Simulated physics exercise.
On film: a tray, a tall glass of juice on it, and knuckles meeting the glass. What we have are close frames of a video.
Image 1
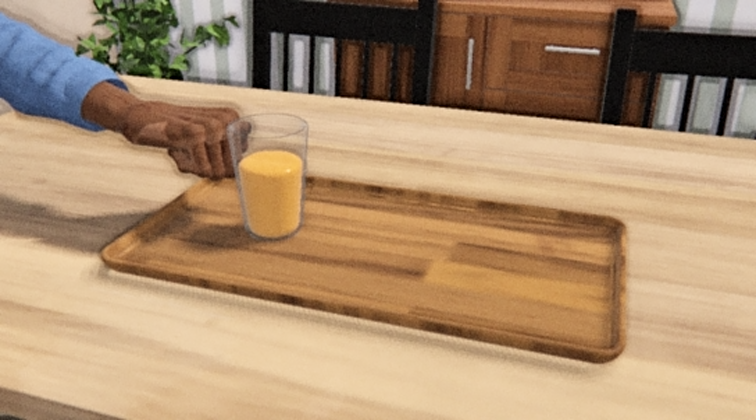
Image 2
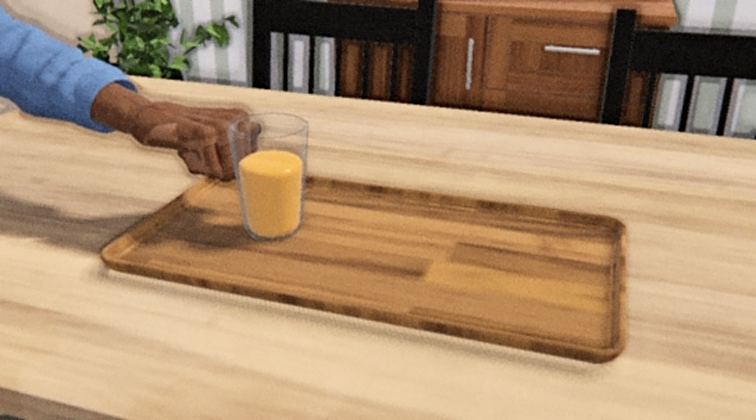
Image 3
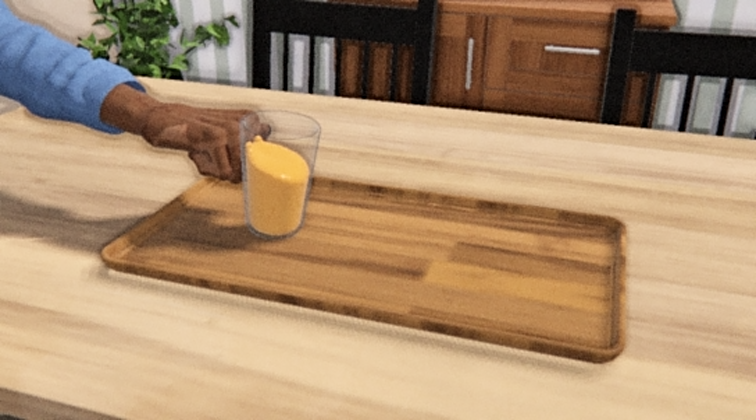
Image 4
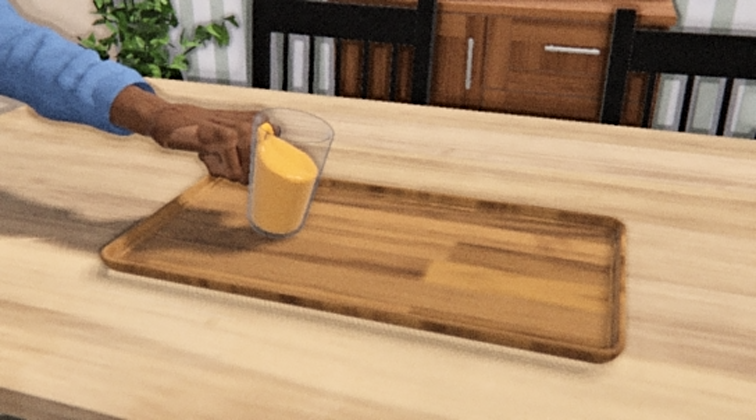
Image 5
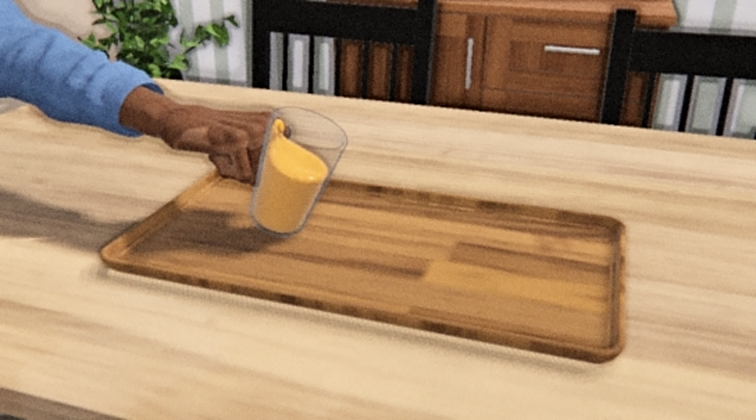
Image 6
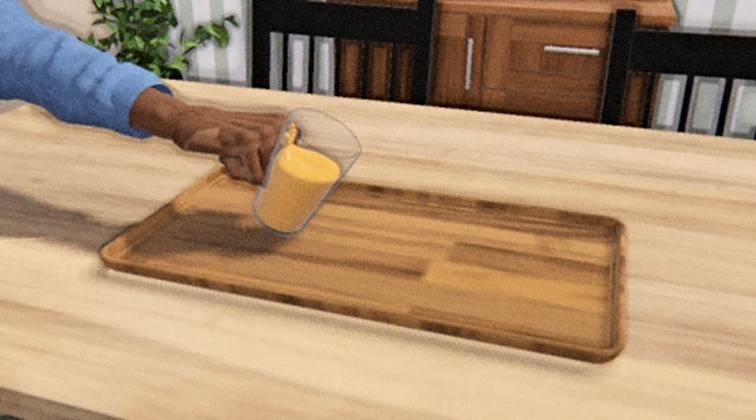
A dark-skinned hand in a blue sleeve reaches in from the left over a pale wooden table, seen from slightly above, its knuckles against a clear glass of orange-yellow juice. The glass is on the left part of a brown rectangular wooden tray, with black chairs, a reddish-brown cabinet and a green plant behind. Upright at first, the glass leans steadily rightward as the hand pushes it, the juice shifting inside, while the camera stays still.
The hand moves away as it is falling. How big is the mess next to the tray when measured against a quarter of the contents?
Over a quarter escapes.
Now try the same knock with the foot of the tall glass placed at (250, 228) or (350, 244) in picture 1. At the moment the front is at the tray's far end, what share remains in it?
40 and 70 per cent, approximately, in that order.
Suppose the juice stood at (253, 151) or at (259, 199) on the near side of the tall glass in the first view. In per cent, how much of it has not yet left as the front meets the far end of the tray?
Roughly 40 per cent, then roughly 40 per cent.
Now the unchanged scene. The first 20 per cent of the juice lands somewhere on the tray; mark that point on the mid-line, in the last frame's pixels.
I'd mark it somewhere roughly at pixel (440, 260).
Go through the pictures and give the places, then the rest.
In the first frame, it leans 0°; its right rim is at (303, 132); the juice meets the walls at (245, 156) and (301, 164); the tray's far rim is at (622, 278); the tray is clear ahead.
In the second frame, it leans 0°; its right rim is at (303, 132); the juice meets the walls at (245, 156) and (301, 164).
In the third frame, it leans 7°; its right rim is at (316, 135); the juice meets the walls at (254, 139) and (303, 168).
In the fourth frame, it leans 14°; its right rim is at (329, 140); the juice meets the walls at (263, 126) and (317, 171).
In the fifth frame, it leans 21°; its right rim is at (343, 147); the juice meets the walls at (273, 148) and (328, 171).
In the sixth frame, it leans 29°; its right rim is at (356, 157); the juice meets the walls at (276, 161) and (339, 169).
A moment on, the tall glass lies on its side and 92 per cent is in the glass, 6 on the tray and 3 above or beyond its rim.
Next, the tall glass lies on its side and 48 per cent is in the glass, 46 on the tray and 6 above or beyond its rim.
Then the tall glass lies on its side and 26 per cent is in the glass, 57 on the tray and 16 above or beyond its rim.
Later the tall glass lies on its side and 15 per cent is in the glass, 48 on the tray and 38 above or beyond its rim.
In the end 63 per cent is held by tray and glass, 37 is off the tray.
